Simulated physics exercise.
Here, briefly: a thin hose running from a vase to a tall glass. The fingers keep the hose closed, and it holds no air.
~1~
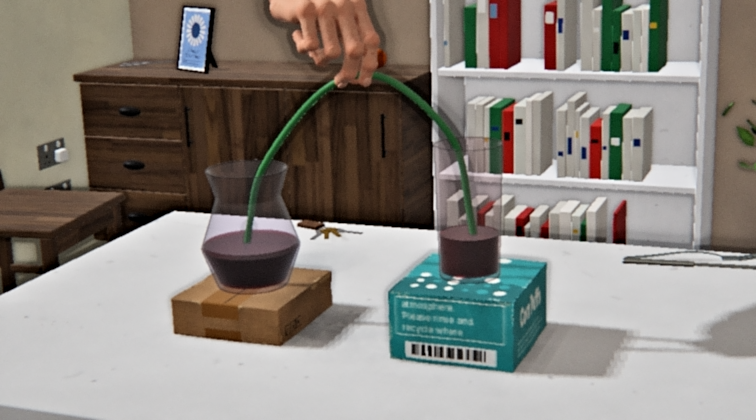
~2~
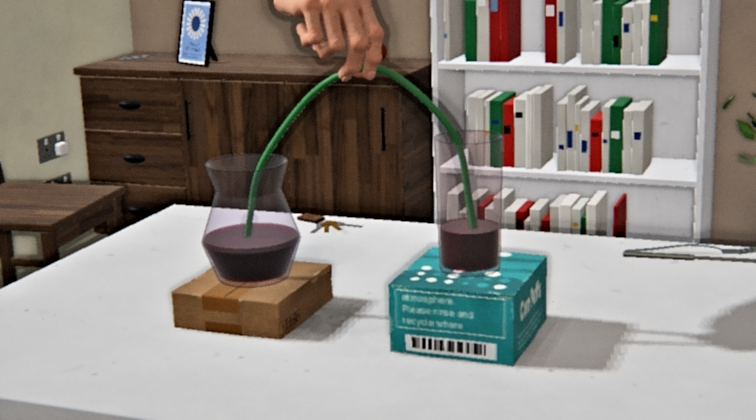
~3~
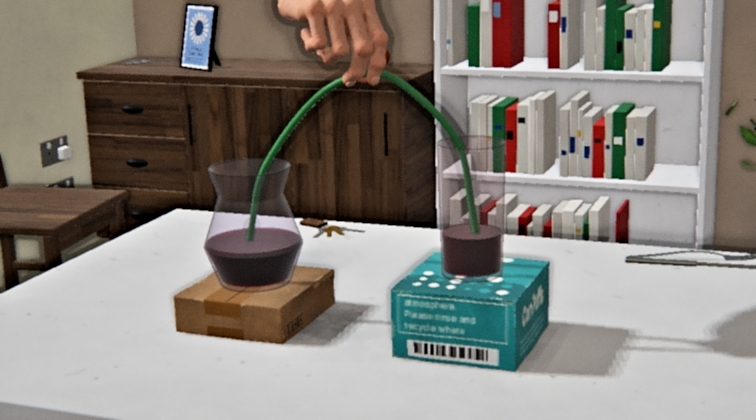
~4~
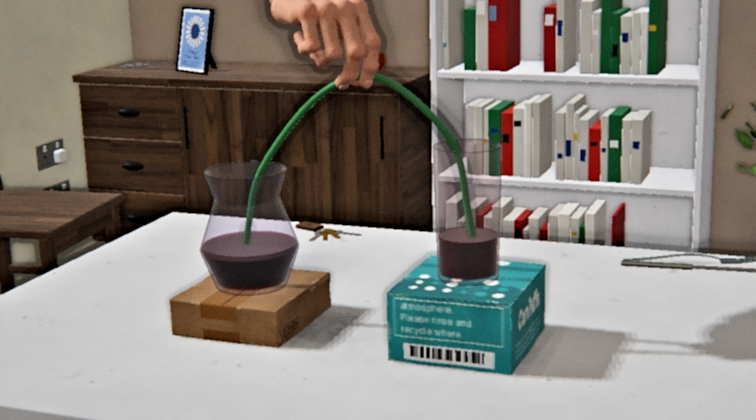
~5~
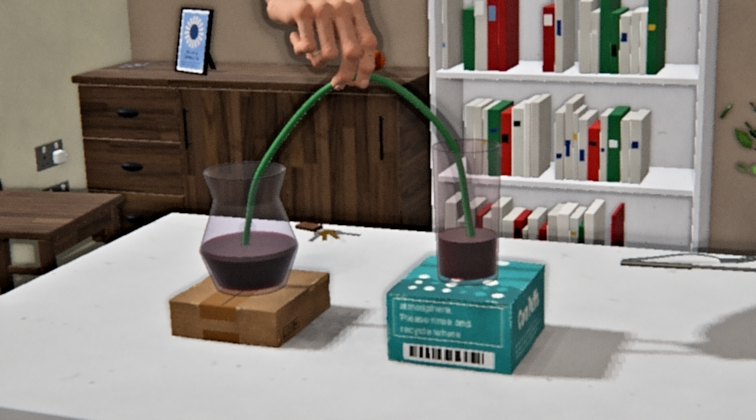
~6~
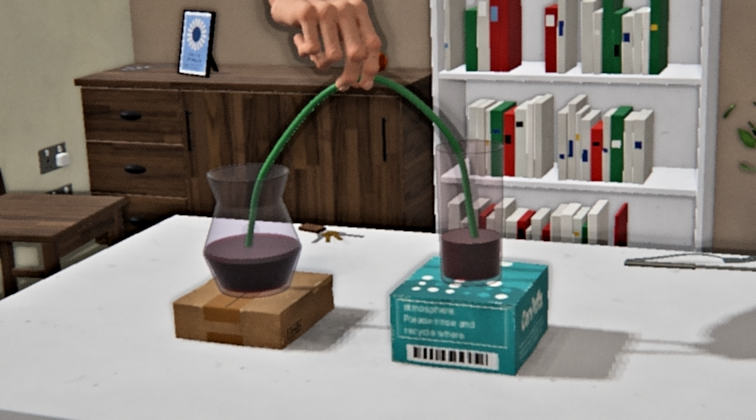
A hand pinched the top of a green hose arched between a vase on a brown box and a glass on a teal box, and the dark liquid in both stayed still while the view shifted slightly.
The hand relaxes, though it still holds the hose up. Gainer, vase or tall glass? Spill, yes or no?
It flows - the left one, one that fills - no.
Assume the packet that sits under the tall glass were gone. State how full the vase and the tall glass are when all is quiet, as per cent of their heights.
In that order they come to 25 and 55 in a hundred of their heights.
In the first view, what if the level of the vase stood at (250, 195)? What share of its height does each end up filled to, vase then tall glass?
First 65 %, second 40 %.
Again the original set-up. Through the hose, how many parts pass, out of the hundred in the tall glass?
About 55 per cent.
A moment on, the vase is about a third full; the tall glass is about a quarter full.
Further on, the vase is about a third full; the tall glass is nearly empty.
When it is over, the vase is about a third full; the tall glass is nearly empty; the two surfaces are level.
